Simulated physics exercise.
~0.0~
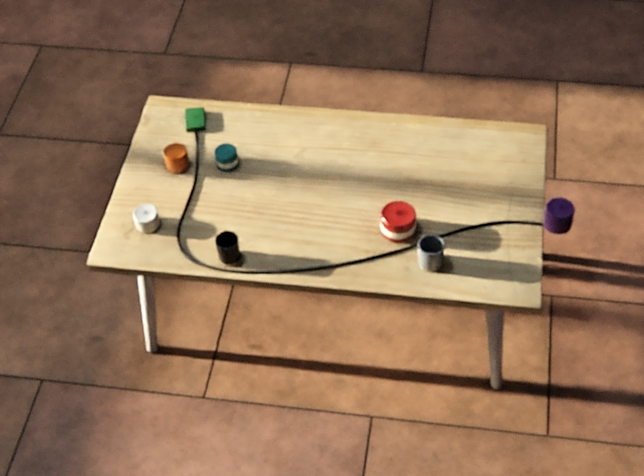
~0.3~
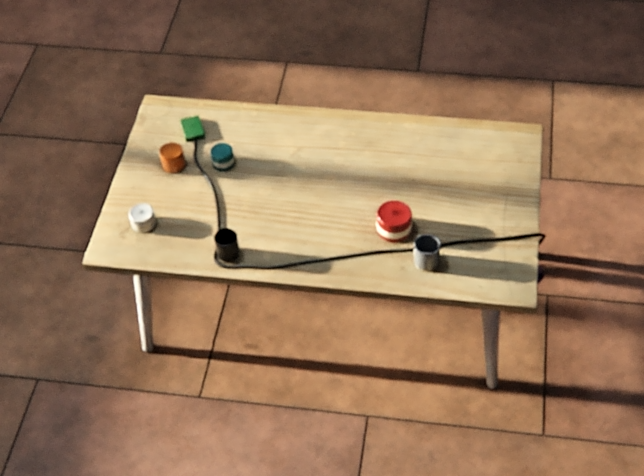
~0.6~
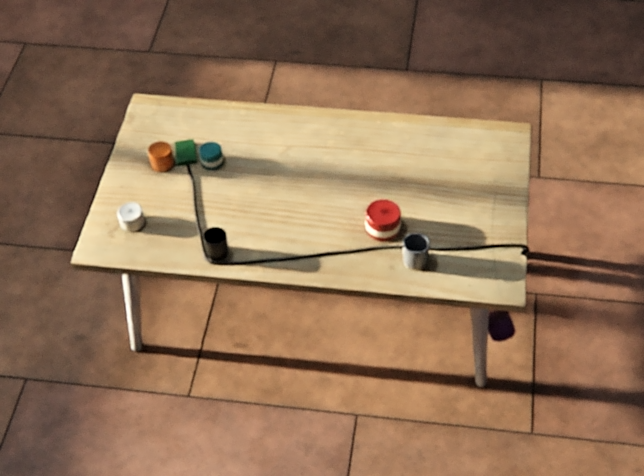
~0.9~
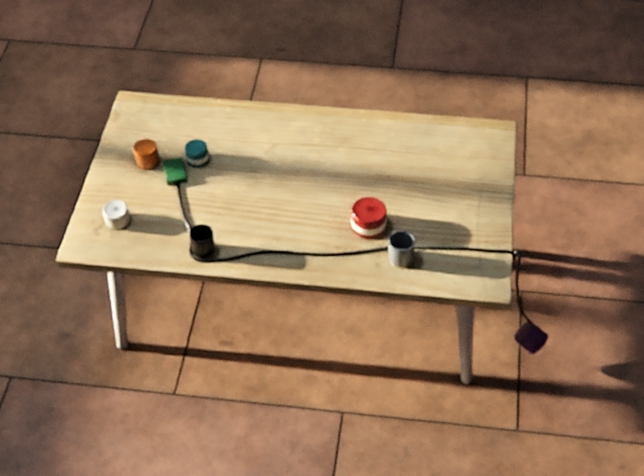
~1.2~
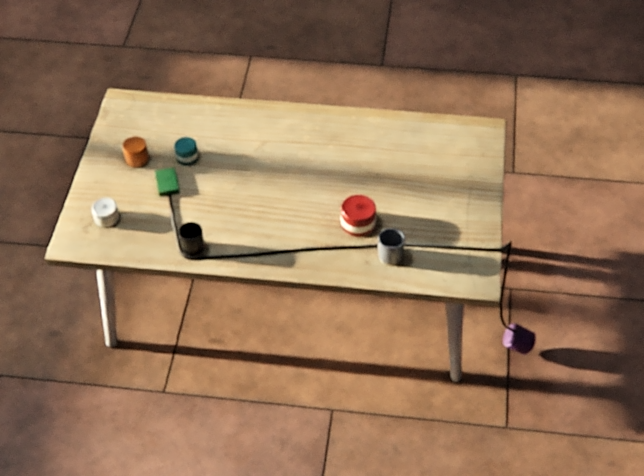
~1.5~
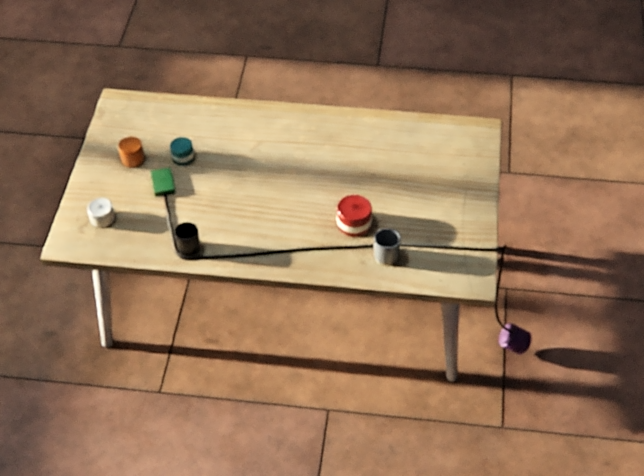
A purple speaker sits in the air just past the right edge of a pale wooden table on brown floor tiles, seen from above, joined by a black cable to a green phone at the back left. Orange and teal containers stand near the phone, a white tin and black mug nearer the front, and a red canister and grey mug to the right. The speaker drops past the edge, swinging below the tabletop, as the cable tightens around the black mug and drags the phone forward between the orange and teal containers. The speaker swings back out to the right and ends hanging beside the table, with the phone stopped behind the black mug and the other things still standing.
